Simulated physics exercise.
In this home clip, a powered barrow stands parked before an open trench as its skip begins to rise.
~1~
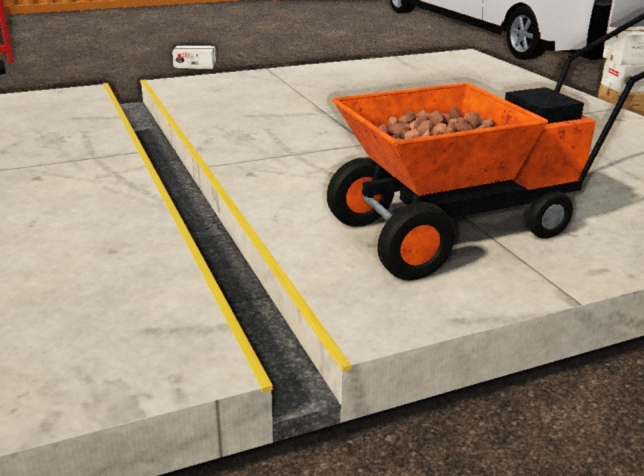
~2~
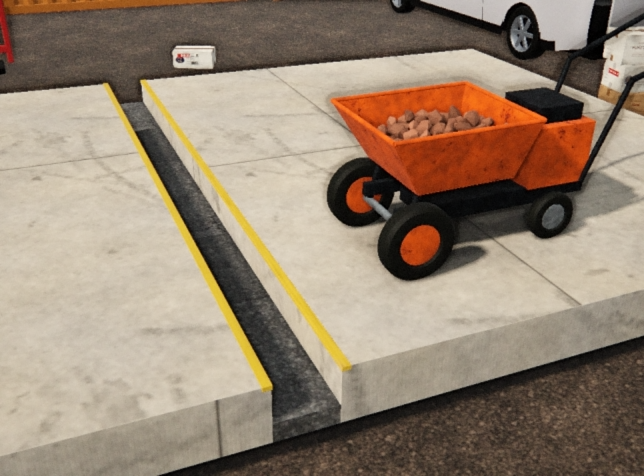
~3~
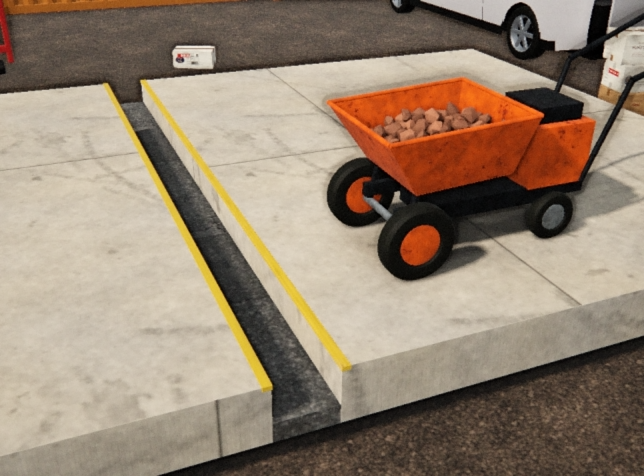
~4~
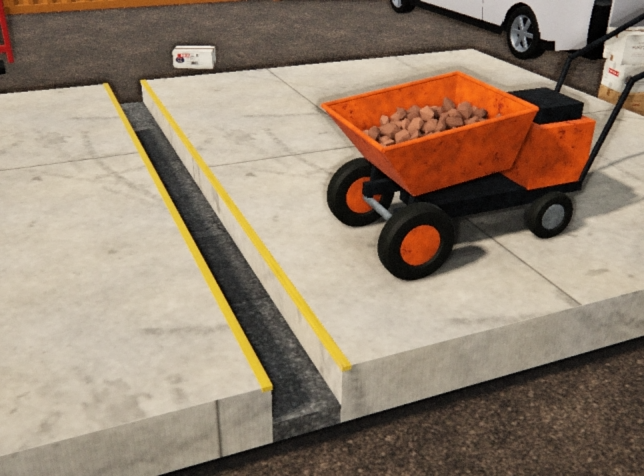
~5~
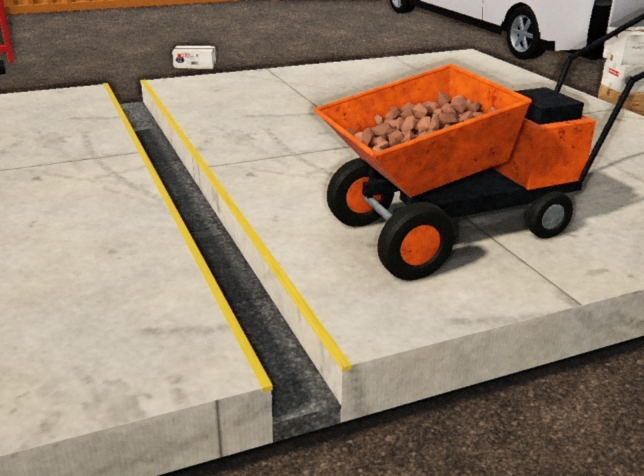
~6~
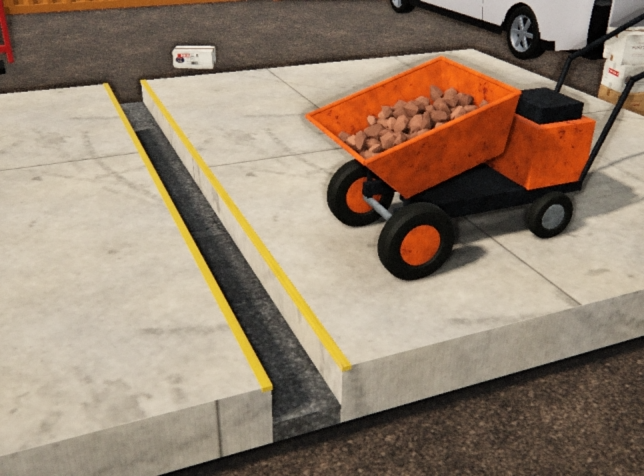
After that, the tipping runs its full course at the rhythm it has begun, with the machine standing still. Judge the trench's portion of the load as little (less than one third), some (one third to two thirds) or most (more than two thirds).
Most.
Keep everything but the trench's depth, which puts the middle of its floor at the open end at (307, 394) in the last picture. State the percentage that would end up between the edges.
60 %, roughly.
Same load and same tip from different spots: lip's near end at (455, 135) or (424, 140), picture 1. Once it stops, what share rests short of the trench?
About 60 percent the first time, about 30 percent the second.
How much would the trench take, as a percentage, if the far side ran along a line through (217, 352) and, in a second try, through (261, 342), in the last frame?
The first try lands around 80 %, the second around 70 %.
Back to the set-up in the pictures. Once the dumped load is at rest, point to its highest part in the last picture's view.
Around (268, 258).
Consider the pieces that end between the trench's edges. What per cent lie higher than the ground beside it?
5 per cent, near enough.
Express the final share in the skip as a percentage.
Near 20 %.
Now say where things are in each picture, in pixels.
Lip of the skip near (396, 144), level; top of the load near (451, 131), lumps of rubble; first edge of the trench near (320, 328); far edge near (246, 346), the trench under half as wide as the skip, and about half as deep as wide, in the first frame.
Lip of the skip near (395, 144), level; top of the load near (437, 130), in the second frame.
Lip of the skip near (390, 146), tipped barely; top of the load near (454, 129), in the third frame.
Lip of the skip near (384, 150), tipped a little; top of the load near (450, 126), in the fourth frame.
Lip of the skip near (375, 156), tipped a little; top of the load near (444, 123), in the fifth frame.
Lip of the skip near (365, 163), tipped clearly; top of the load near (443, 112); first edge of the trench near (320, 328); far edge near (246, 346), in the sixth frame.
Shortly afterwards, skip tipped steeply; the whole lot in the skip.
Next, skip tipped steeply; all but a few in the skip; only a few short of the trench; only a few in or heaped over the trench.
Some moments later, skip tipped right over; near half in the skip; only a few short of the trench; near half in or heaped over the trench; only a few beyond it.
In the end, skip tipped right over; near a quarter in the skip; only a few short of the trench; the bulk in or heaped over the trench; only a few beyond it.
